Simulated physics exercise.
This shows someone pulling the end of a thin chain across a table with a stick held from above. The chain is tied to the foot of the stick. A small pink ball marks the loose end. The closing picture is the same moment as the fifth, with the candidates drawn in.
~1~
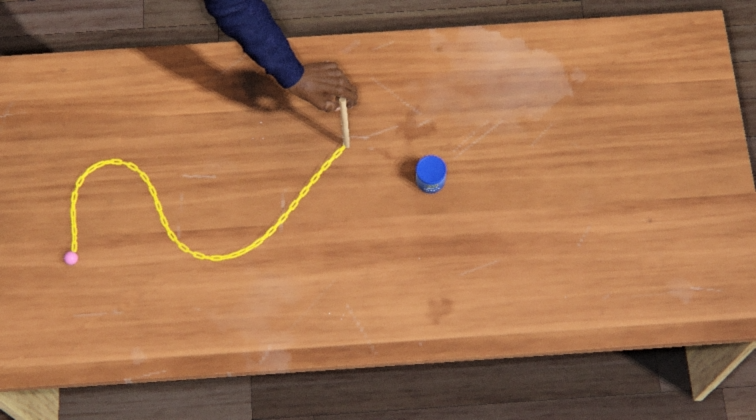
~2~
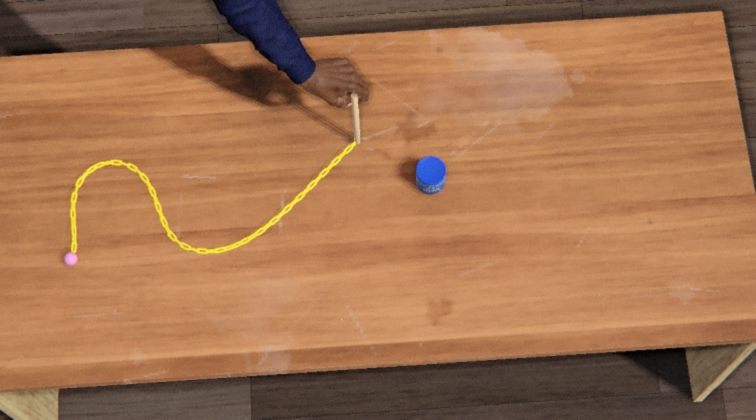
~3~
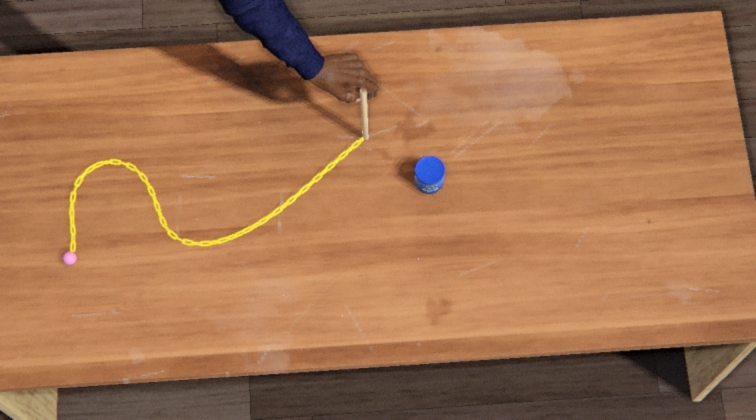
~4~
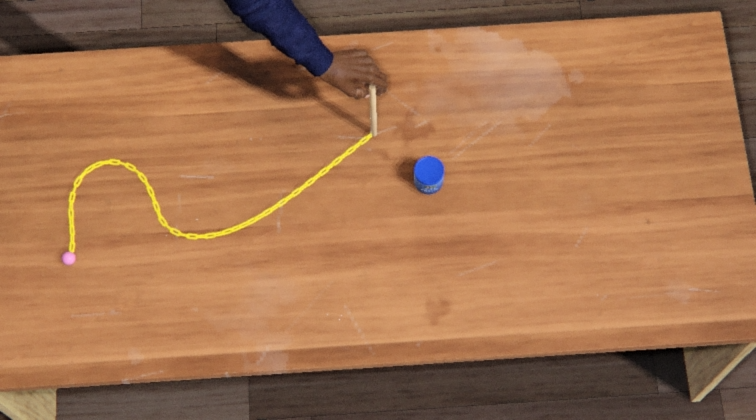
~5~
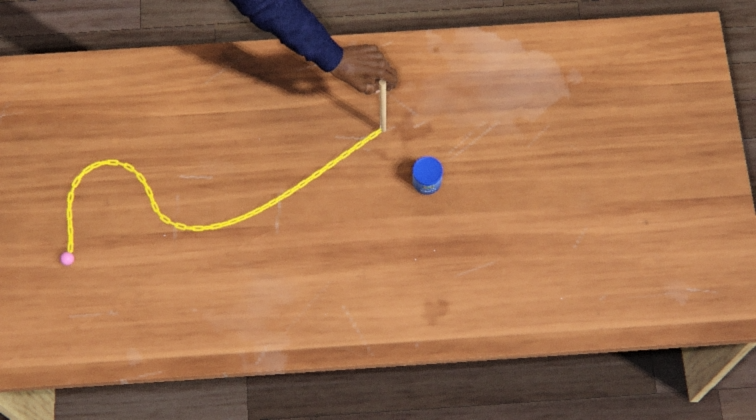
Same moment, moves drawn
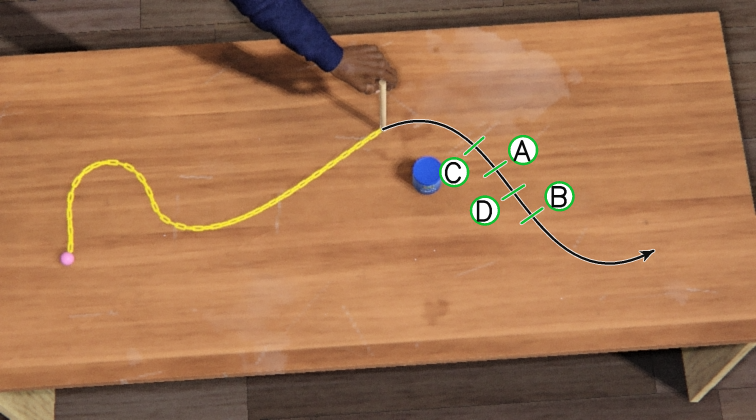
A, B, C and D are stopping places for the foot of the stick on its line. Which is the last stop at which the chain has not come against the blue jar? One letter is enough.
Up to mark A.
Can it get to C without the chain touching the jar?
Yes.
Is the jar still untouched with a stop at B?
No.
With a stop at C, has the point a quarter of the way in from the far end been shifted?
By then, yes.
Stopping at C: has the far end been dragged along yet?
By then, no.
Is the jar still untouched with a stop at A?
Yes.
On the marked copy, A at (495, 169); B at (532, 216); C at (474, 146); D at (513, 192); the route from (383, 129) via (517, 197) to (653, 251).
Following A. Soon after the start, foot of the stick (428, 122), middle of the chain (207, 194), free end (67, 259).
Later, foot of the stick (468, 141), middle of the chain (236, 173), free end (67, 259).
In the end, foot of the stick (495, 169), middle of the chain (261, 168), free end (68, 256); nothing has been touched.
As for the rest, B brings the chain against the jar; C is safe but short; D brings the chain against the jar.
